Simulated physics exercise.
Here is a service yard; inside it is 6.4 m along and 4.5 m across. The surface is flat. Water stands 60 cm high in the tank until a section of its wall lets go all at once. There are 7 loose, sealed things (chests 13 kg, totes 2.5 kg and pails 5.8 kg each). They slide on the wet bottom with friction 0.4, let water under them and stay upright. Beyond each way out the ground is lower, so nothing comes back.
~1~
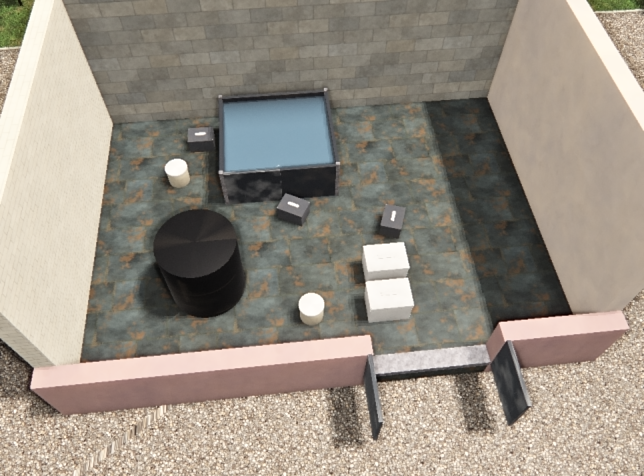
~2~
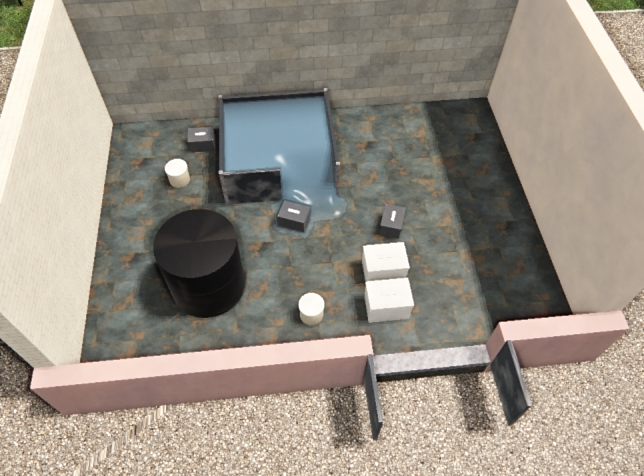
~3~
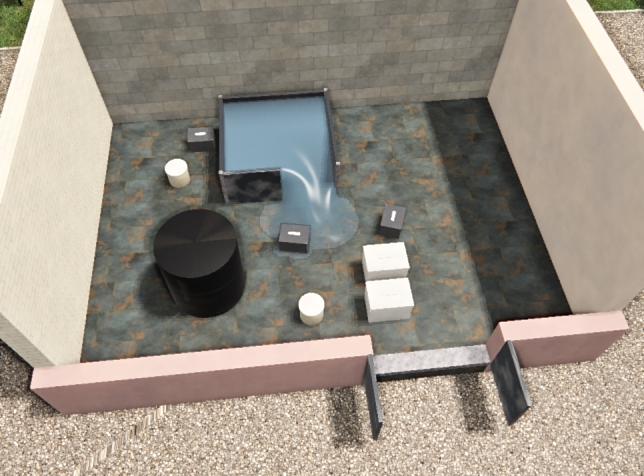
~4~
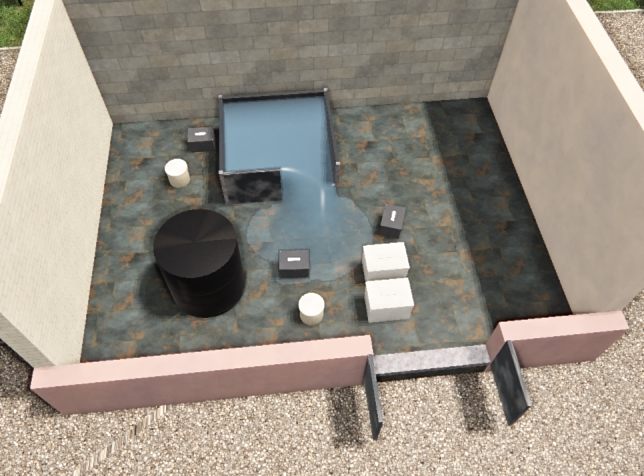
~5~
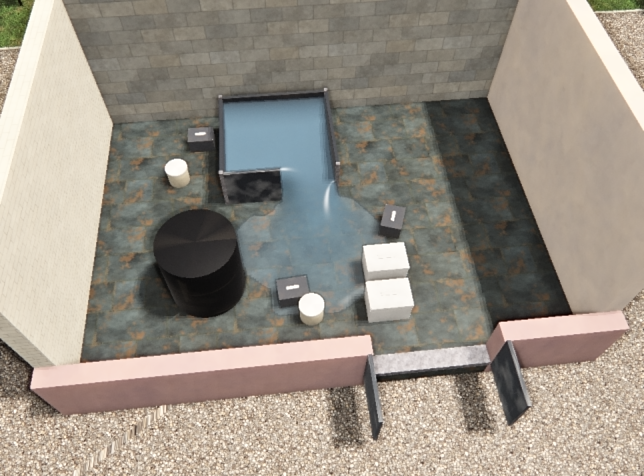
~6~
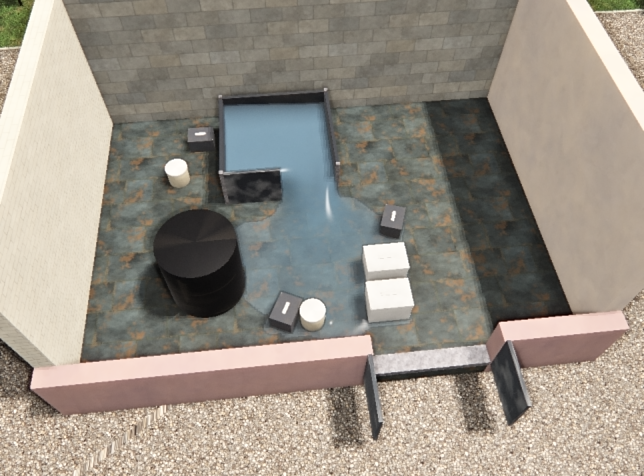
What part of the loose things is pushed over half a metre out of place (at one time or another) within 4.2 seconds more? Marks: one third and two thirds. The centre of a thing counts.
That comes to at least two thirds.
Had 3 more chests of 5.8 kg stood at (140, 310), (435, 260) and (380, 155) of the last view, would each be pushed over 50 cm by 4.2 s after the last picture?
In turn: Over, past it, under.
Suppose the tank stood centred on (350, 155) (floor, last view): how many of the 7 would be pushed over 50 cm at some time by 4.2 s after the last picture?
In that case 4 of them.
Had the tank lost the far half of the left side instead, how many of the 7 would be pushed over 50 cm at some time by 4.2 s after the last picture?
Then 4.
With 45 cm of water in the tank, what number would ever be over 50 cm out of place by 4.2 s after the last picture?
Then 5.
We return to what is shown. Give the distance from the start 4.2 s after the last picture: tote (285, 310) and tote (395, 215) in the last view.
In turn: 200 cm, 120 cm.
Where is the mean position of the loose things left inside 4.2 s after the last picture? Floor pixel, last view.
Around (231, 199).
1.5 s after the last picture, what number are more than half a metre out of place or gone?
5 of them.
Then, 0.4 s after the last picture 1 of 7 are over 50 cm from their spots; 0 afloat.
Then, 1.5 s after the last picture 5 of 7 are over 50 cm from their spots; 1 afloat.
Then, 2.8 s after the last picture 5 of 7 are over 50 cm from their spots; 2 afloat.
Then, 4.2 s after the last picture 5 of 7 are over 50 cm from their spots, and 5 have been at some point; 2 afloat.
